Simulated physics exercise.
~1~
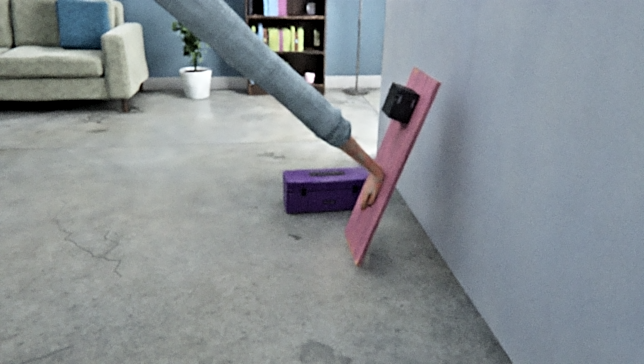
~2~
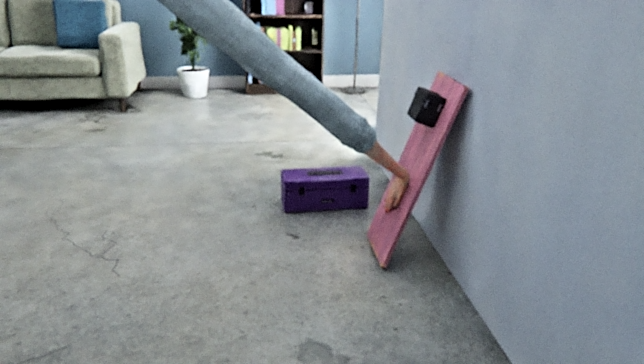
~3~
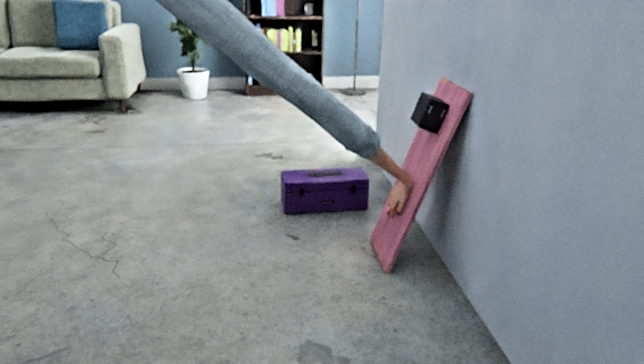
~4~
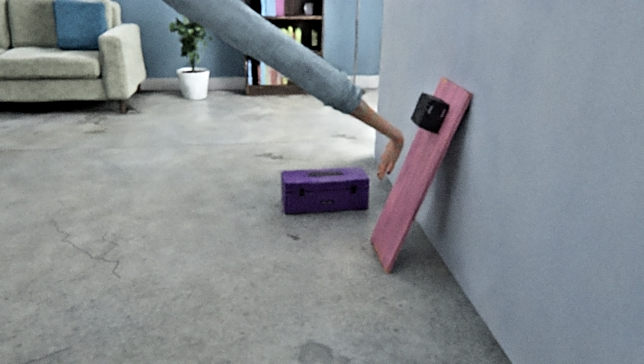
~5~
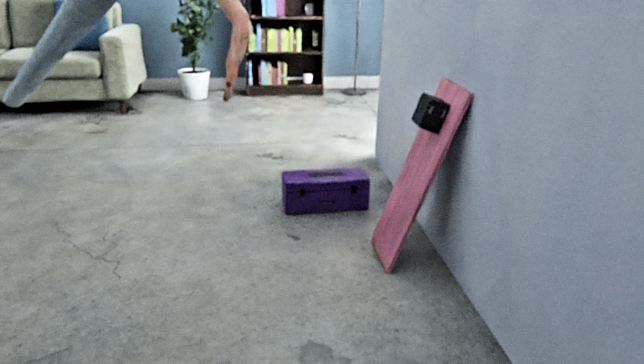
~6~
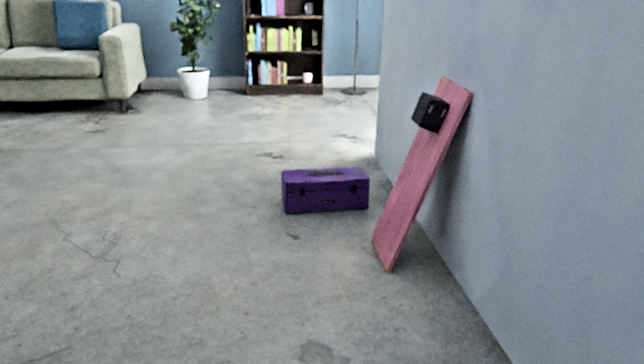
At the start, a hand reaching in from the upper left holds a leaning pink board, with a small black block near its top, beside a grey wall, while a purple toolbox sits on the concrete floor nearby. The hand moves the board a short way to the right, and it leans against the wall. The hand then lets go and draws back toward the upper left, past the sofa, plant and bookshelf in the background. Once the arm is gone, the board stays propped up with the block still on it, and the toolbox remains in place.
